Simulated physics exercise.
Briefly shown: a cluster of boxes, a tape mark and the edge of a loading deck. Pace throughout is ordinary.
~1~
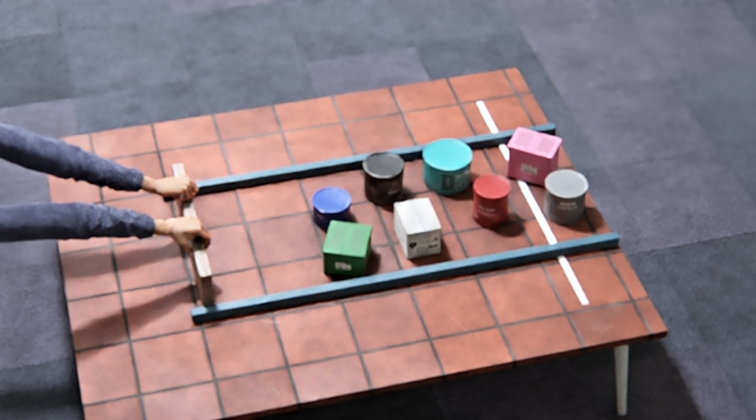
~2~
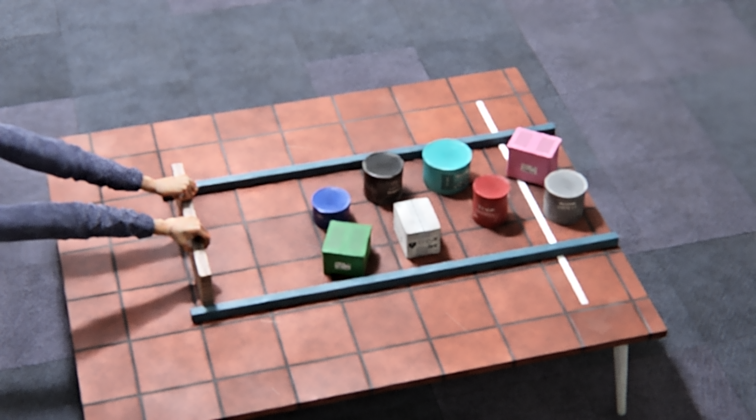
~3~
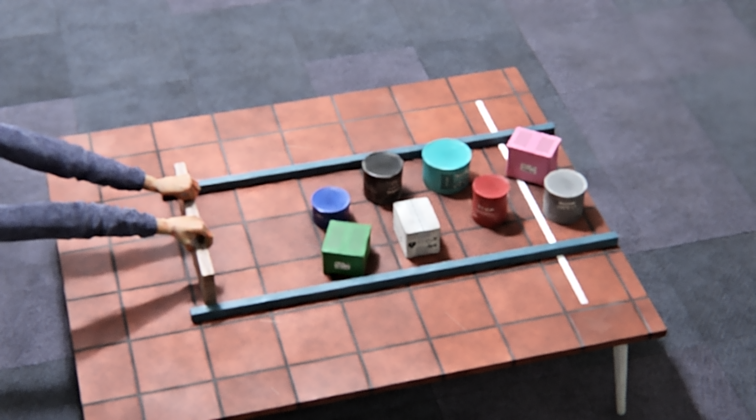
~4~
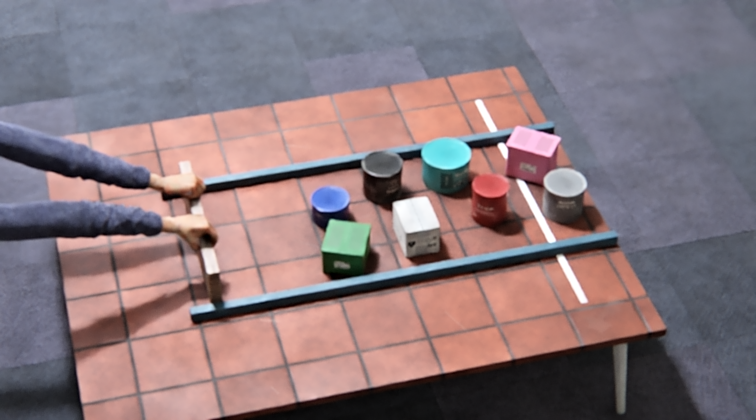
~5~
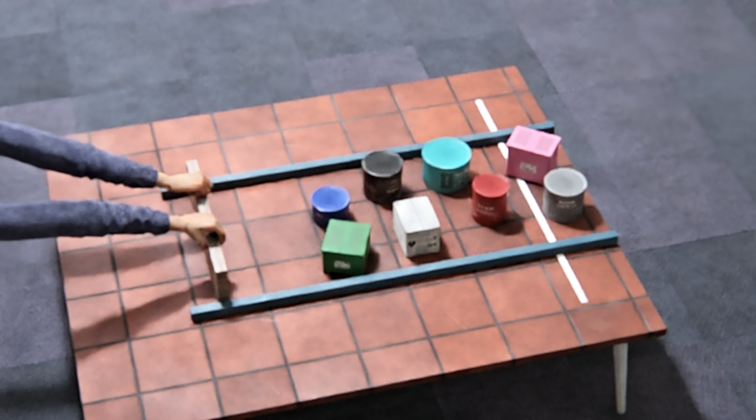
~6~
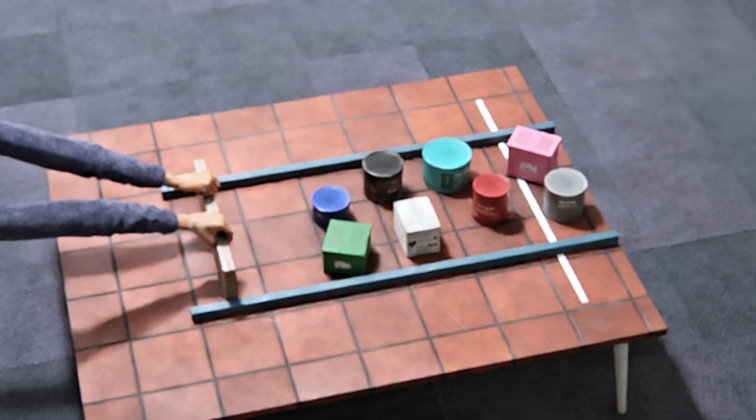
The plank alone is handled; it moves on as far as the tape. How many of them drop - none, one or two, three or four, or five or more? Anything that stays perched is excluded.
The count that fall off is at least three and at most four.
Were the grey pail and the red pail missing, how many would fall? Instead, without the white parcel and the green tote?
1 for the first case, 1 for the second.
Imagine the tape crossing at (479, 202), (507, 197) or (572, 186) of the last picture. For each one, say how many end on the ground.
Per try: 1; 3; 8.
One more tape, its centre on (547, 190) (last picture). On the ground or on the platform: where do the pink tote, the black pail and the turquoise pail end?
Outcome - pink tote: It is not there; black pail: It stays up there; turquoise pail: It is not there.
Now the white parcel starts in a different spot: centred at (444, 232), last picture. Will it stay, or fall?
Put there, it simply holds its spot.
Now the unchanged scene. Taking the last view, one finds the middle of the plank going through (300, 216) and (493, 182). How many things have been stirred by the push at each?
So 0, and at the other place 8.
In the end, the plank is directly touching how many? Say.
Total: 3.
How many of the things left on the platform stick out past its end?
2 overhanging.
Early on, none off yet; grey pail at rest near (564, 196); pink tote at rest near (533, 157); red pail at rest near (491, 200).
A while later, none off yet; grey pail at rest near (564, 196); pink tote at rest near (533, 157); red pail travelled about its own width near (521, 195).
Finally, the number that fall off is three or four; lost, red pail, pink tote and grey pail.
